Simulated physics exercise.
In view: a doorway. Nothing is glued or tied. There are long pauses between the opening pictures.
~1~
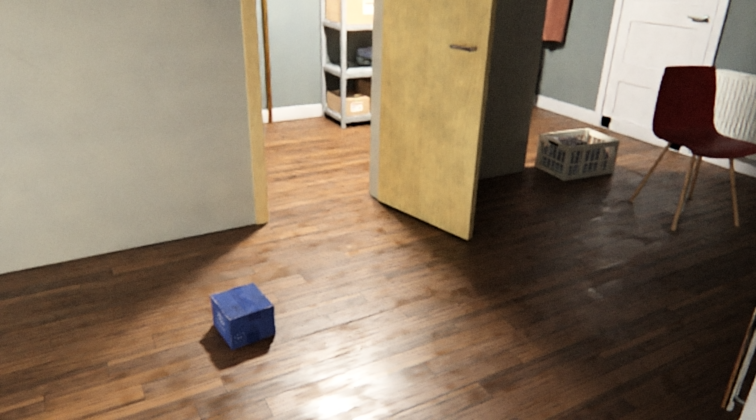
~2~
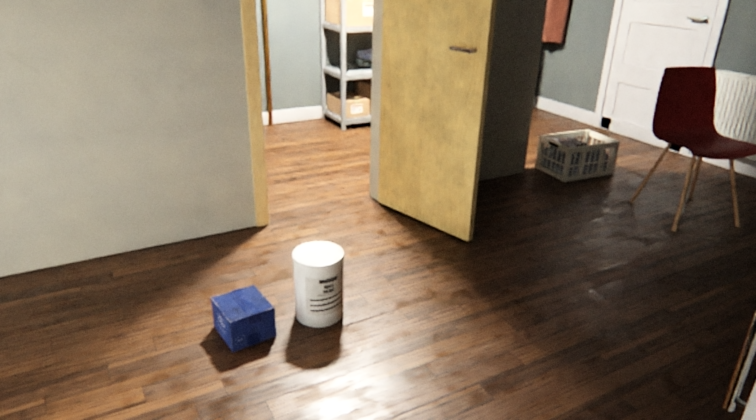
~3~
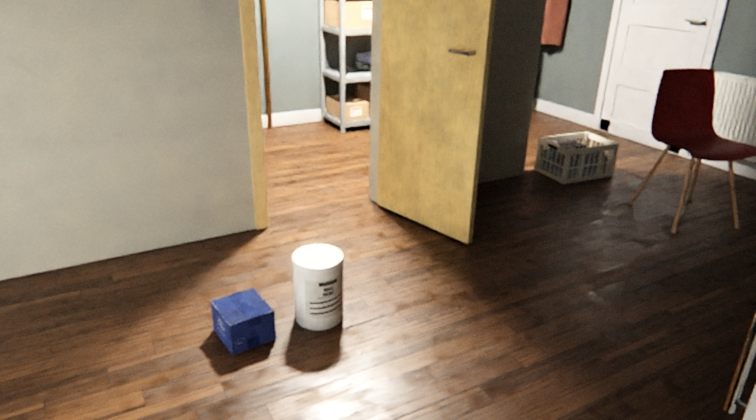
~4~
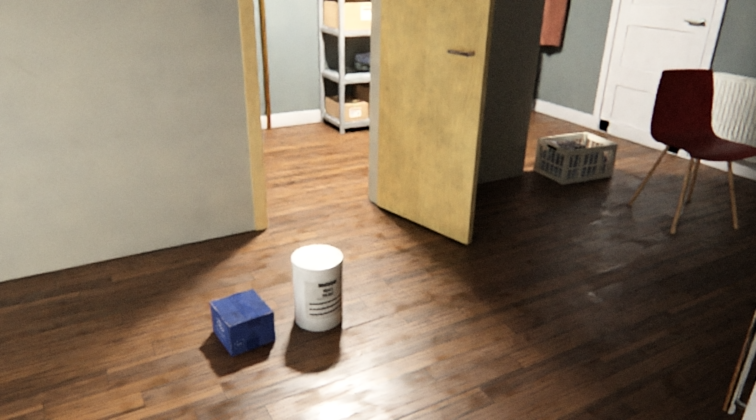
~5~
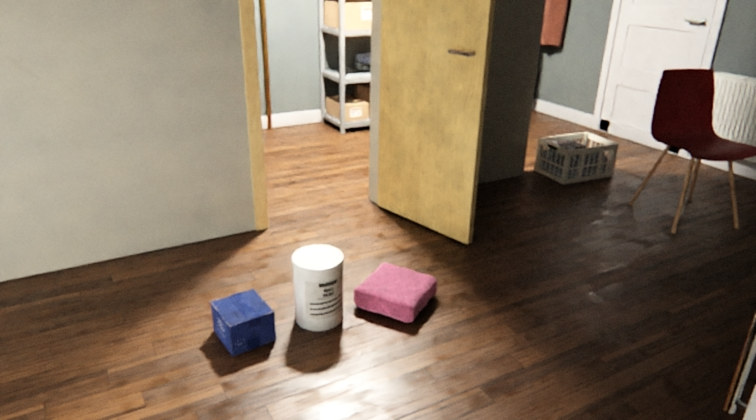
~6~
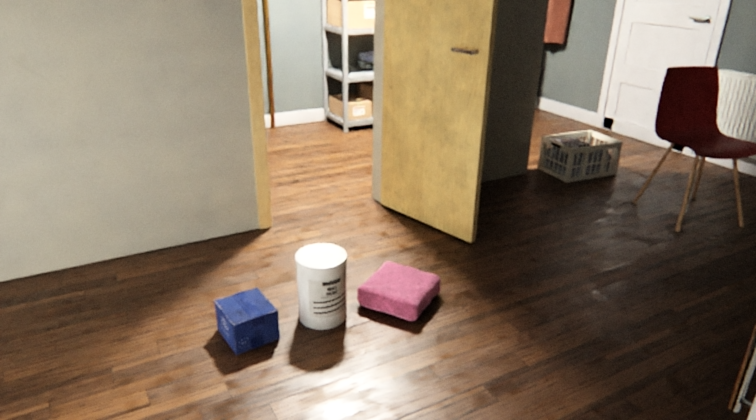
Room with wooden floor and open yellow door, a white pail and then a pink cushion appearing beside a blue parcel.
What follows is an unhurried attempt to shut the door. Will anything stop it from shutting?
Outcome: The door closes.
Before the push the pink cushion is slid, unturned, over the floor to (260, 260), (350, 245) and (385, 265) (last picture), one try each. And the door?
In the first case it closes; in the second case it is blocked; in the third case it closes.
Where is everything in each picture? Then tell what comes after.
The first picture shows door wide open and still; blue parcel (243, 315).
The second picture shows door wide open and still; blue parcel (244, 317); white pail (319, 284).
The third picture shows door wide open and still; blue parcel (243, 320); white pail (319, 287).
The fourth picture shows door wide open and still; blue parcel (243, 321); white pail (318, 288).
The fifth picture shows door wide open and still; blue parcel (243, 321); white pail (319, 288).
The sixth picture shows door wide open and still; pink cushion (399, 290); blue parcel (247, 320).
Then, 0.50 s later than the last frame, door at 82°.
Then, 0.80 s later than the last frame, door at 57°.
Then, 1.00 s later than the last frame, door at 38°.
Then, 1.30 s later than the last frame, door at 11°.
When it is over, door at 0°; all 3 as before. End places, in pixels of the last picture, pink cushion near (399, 290).
